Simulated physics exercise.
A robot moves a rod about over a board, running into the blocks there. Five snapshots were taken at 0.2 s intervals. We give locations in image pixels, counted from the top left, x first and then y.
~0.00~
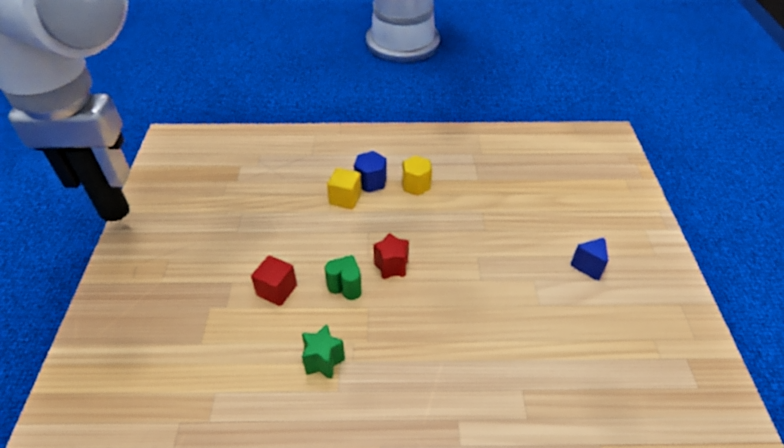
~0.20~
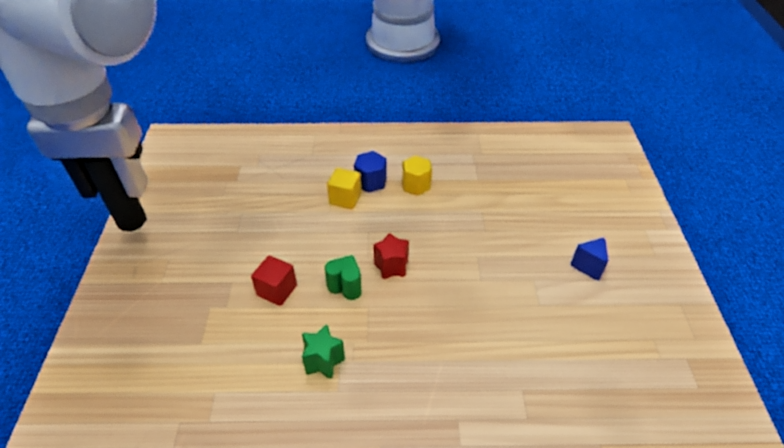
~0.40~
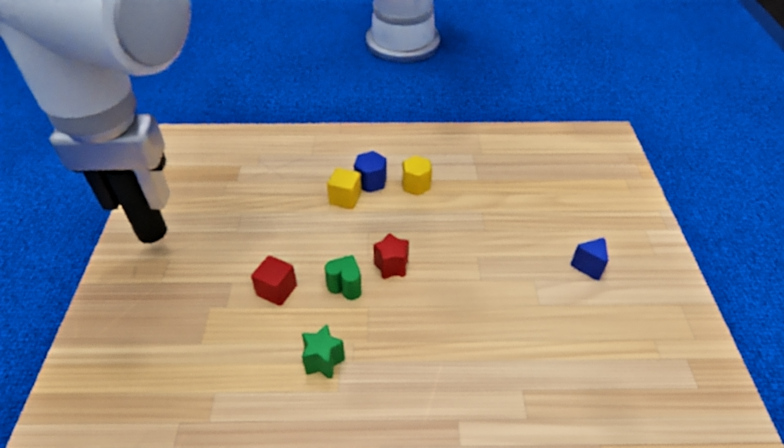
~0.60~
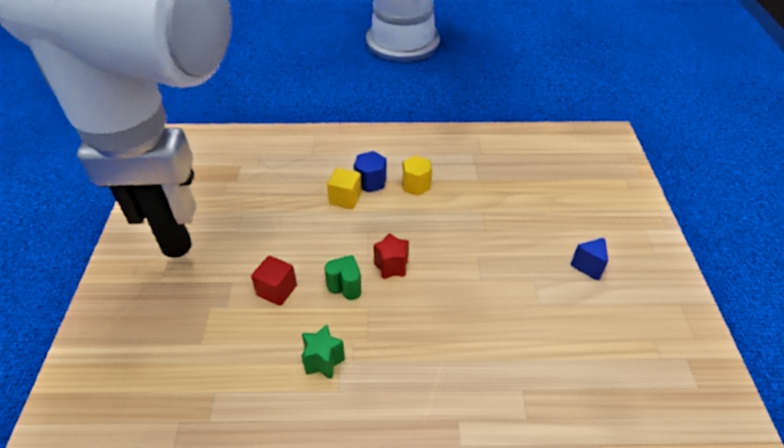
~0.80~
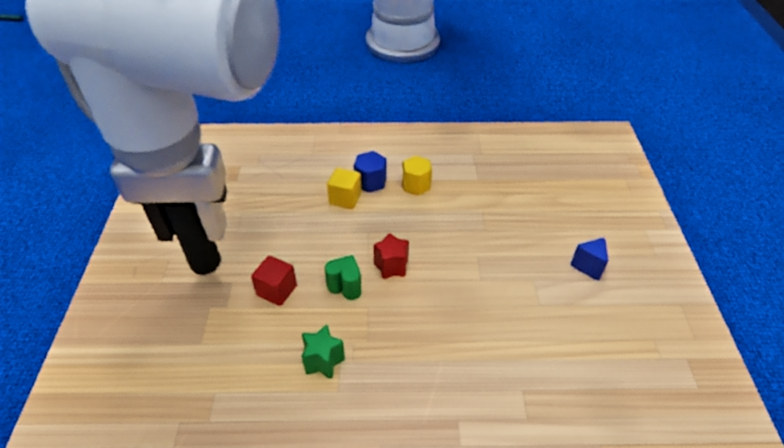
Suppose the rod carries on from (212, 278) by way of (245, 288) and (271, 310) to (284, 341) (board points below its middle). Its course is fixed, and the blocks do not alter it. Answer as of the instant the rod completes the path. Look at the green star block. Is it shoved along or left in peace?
That one stays where it is.
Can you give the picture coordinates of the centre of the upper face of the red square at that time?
Expect it around (297, 279).
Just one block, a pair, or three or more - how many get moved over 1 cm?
I expect one block to move.
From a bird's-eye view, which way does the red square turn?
Turns anticlockwise.
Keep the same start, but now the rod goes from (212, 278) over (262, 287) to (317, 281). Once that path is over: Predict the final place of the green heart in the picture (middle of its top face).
Roughly at (383, 270).
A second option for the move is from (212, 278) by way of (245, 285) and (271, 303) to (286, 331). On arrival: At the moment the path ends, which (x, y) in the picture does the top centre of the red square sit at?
The answer is (303, 280).
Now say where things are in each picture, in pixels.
In the first frame, lower end of the rod (116, 213), tops of blocks, red square (272, 270), green star block (320, 342).
In the second frame, rod (133, 222), blocks as before.
In the third frame, rod (153, 234), blocks as before.
In the fourth frame, rod (178, 248), blocks as before.
In the fifth frame, rod (206, 264), red square (272, 270), green star block (320, 342).
On the path given first. One third of the way, rod (241, 275); nothing pushed yet.
Two thirds of the way, rod (267, 297); red square (297, 279), turned 65° anticlockwise.
At the end, rod (280, 329); red square (297, 279), turned 65° anticlockwise; green star block not moved.
